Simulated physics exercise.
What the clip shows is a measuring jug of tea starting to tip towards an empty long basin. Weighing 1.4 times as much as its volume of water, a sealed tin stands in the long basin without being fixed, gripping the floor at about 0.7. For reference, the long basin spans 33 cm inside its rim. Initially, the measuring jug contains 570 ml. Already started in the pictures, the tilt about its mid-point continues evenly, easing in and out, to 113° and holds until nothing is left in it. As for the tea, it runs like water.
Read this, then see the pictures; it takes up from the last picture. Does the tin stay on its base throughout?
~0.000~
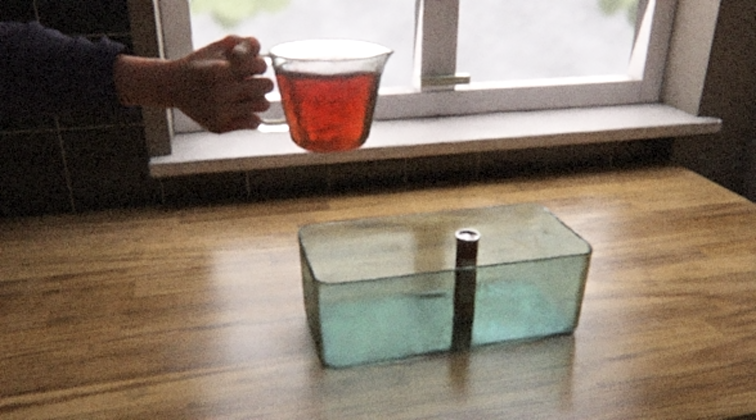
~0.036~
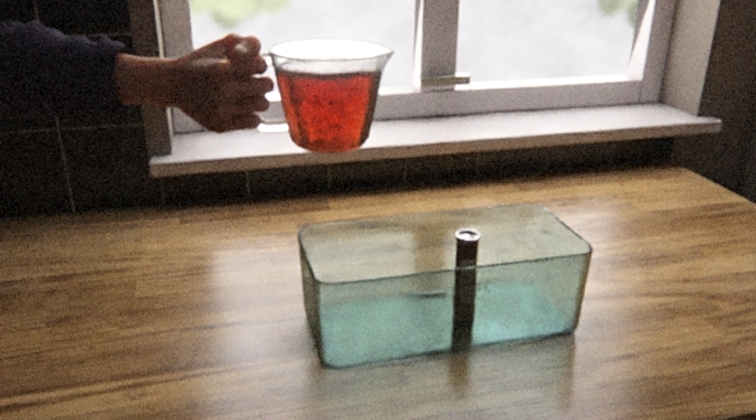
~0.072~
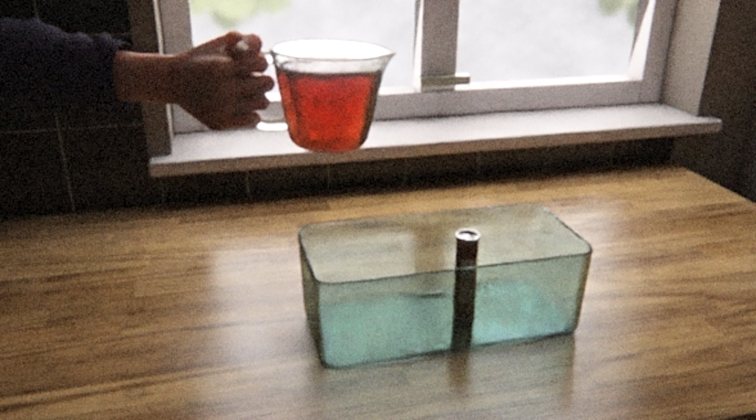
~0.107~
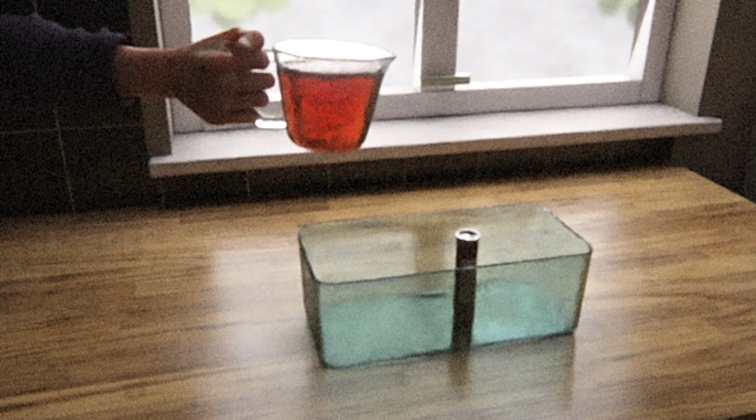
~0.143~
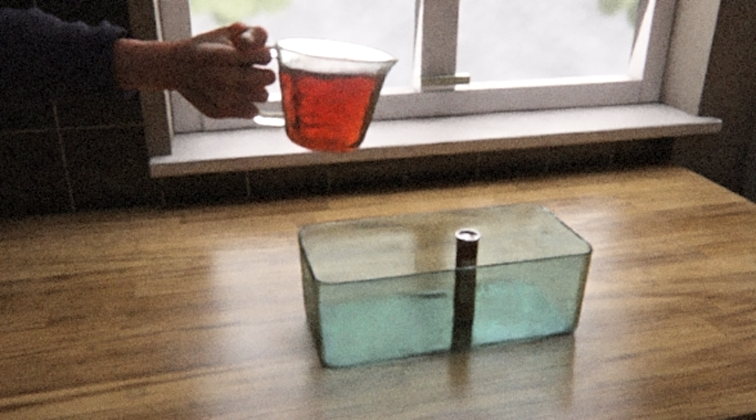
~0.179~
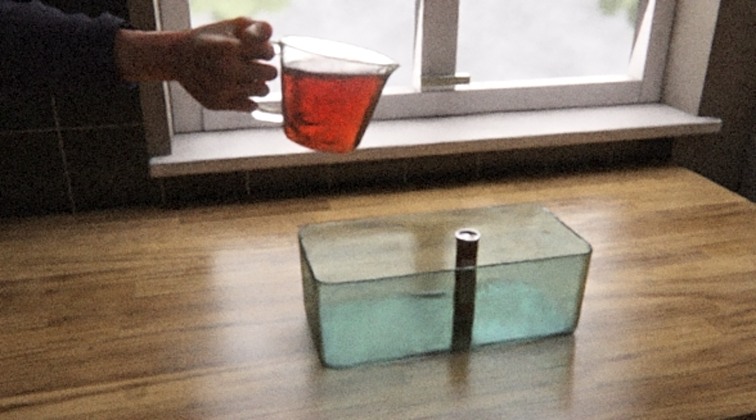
No, it goes down.
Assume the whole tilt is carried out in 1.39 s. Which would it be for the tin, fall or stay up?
Outcome - the tin remains standing.
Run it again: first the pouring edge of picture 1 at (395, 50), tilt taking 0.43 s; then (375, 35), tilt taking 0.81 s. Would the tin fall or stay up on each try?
Run one: It tumbles. Run two: It does not tip.
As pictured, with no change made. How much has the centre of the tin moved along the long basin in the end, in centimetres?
Net tin displacement: Roughly 7.0 cm.
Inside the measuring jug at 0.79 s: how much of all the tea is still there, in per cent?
5 per cent or thereabouts.
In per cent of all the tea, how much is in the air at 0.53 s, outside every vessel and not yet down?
I'd put it at about 34 percent.
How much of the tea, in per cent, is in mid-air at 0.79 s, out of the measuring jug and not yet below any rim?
In-air share: About 16 %.
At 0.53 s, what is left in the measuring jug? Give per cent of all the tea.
Roughly 60 percent.
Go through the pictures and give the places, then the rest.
In the first frame, it leans 0°; its right rim is at (394, 48); the tea meets the walls at (276, 65) and (379, 61); the long basin's rim runs from (306, 256) to (566, 227); the tin's top is at (468, 239).
In the second frame, it leans 0°; its right rim is at (394, 49); the tea meets the walls at (275, 65) and (379, 61).
In the third frame, it leans 2°; its right rim is at (395, 51); the tea meets the walls at (276, 65) and (379, 62).
In the fourth frame, it leans 4°; its right rim is at (397, 54); the tea meets the walls at (278, 64) and (380, 63).
In the fifth frame, it leans 8°; its right rim is at (399, 57); the tea meets the walls at (281, 63) and (383, 64).
In the sixth frame, it leans 12°; its right rim is at (401, 63); the tea meets the walls at (282, 63) and (387, 65).
By 0.53 s the tilt is 77° and 59 per cent is still to pour; the tin stands where it began.
By 0.79 s the tilt is 111° and 5 per cent is still to pour; the tin leans 7°.
By 1.07 s the tilt is 113° and 0 per cent is still to pour; the tin lies on its side.
By 1.36 s the tilt is 113° and 0 per cent is still to pour; the tin lies on its side.
At rest the tin lies on its side.
